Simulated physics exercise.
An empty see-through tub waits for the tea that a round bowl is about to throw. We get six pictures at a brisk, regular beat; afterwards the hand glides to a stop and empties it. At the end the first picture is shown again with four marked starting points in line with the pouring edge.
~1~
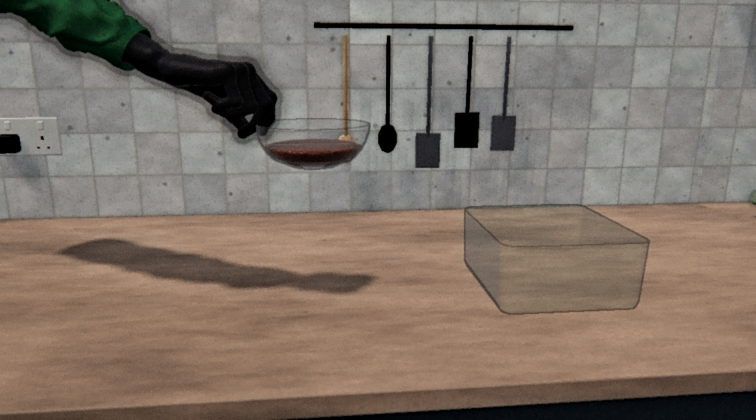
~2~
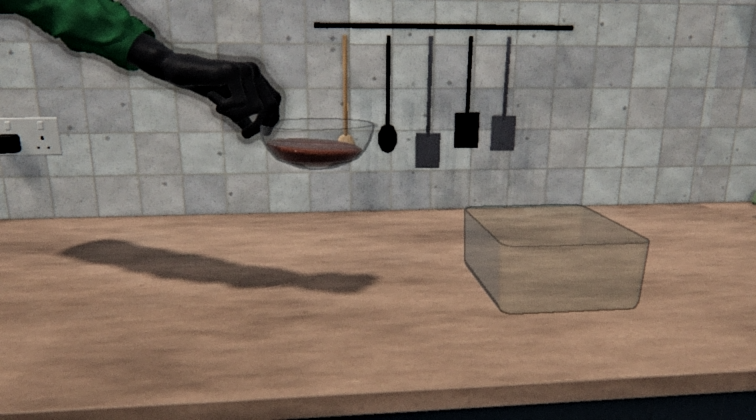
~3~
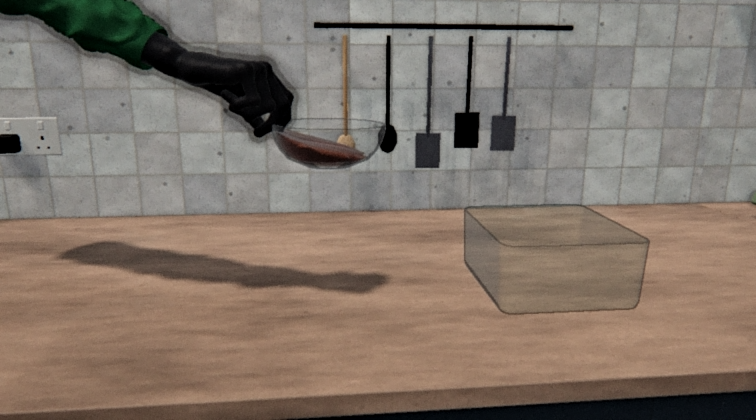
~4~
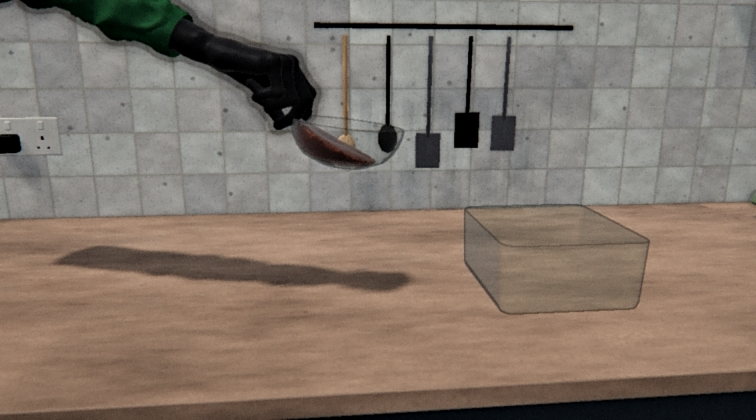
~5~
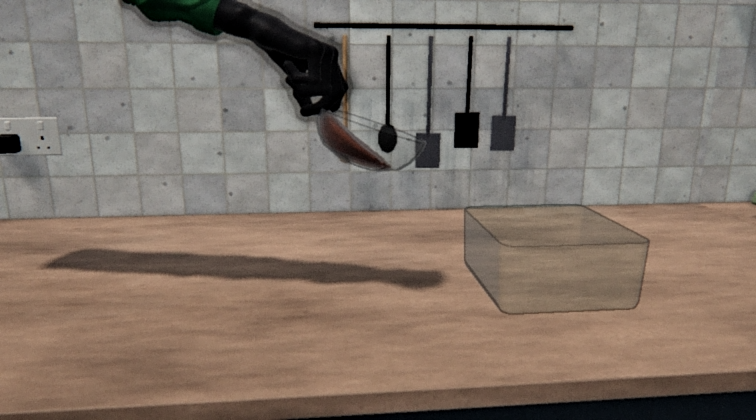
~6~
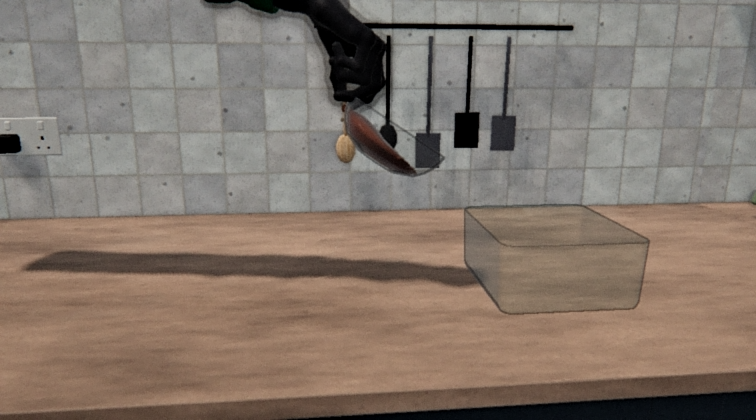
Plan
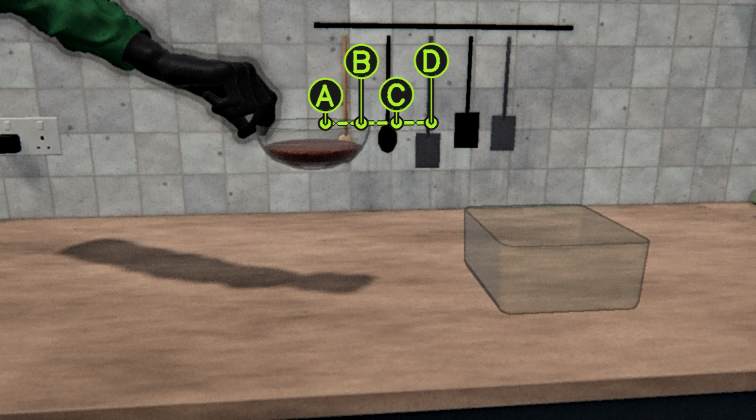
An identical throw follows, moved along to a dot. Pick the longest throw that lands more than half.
Spot A just does it.
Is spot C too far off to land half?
No.
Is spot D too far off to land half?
No, that is safe.
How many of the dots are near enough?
All of them.
On the marked copy, A at (325, 123); B at (361, 123); C at (396, 122); D at (431, 122).
For spot A, about 68 % lands in the tub, 24 % falls short and 8 % goes beside or beyond.
For spot B, about 88 % lands in the tub, 10 % falls short.
For spot C, about 89 % lands in the tub, 3 % falls short and 8 % goes beside or beyond.
For spot D, about 62 % lands in the tub, 2 % falls short and 37 % goes beside or beyond.
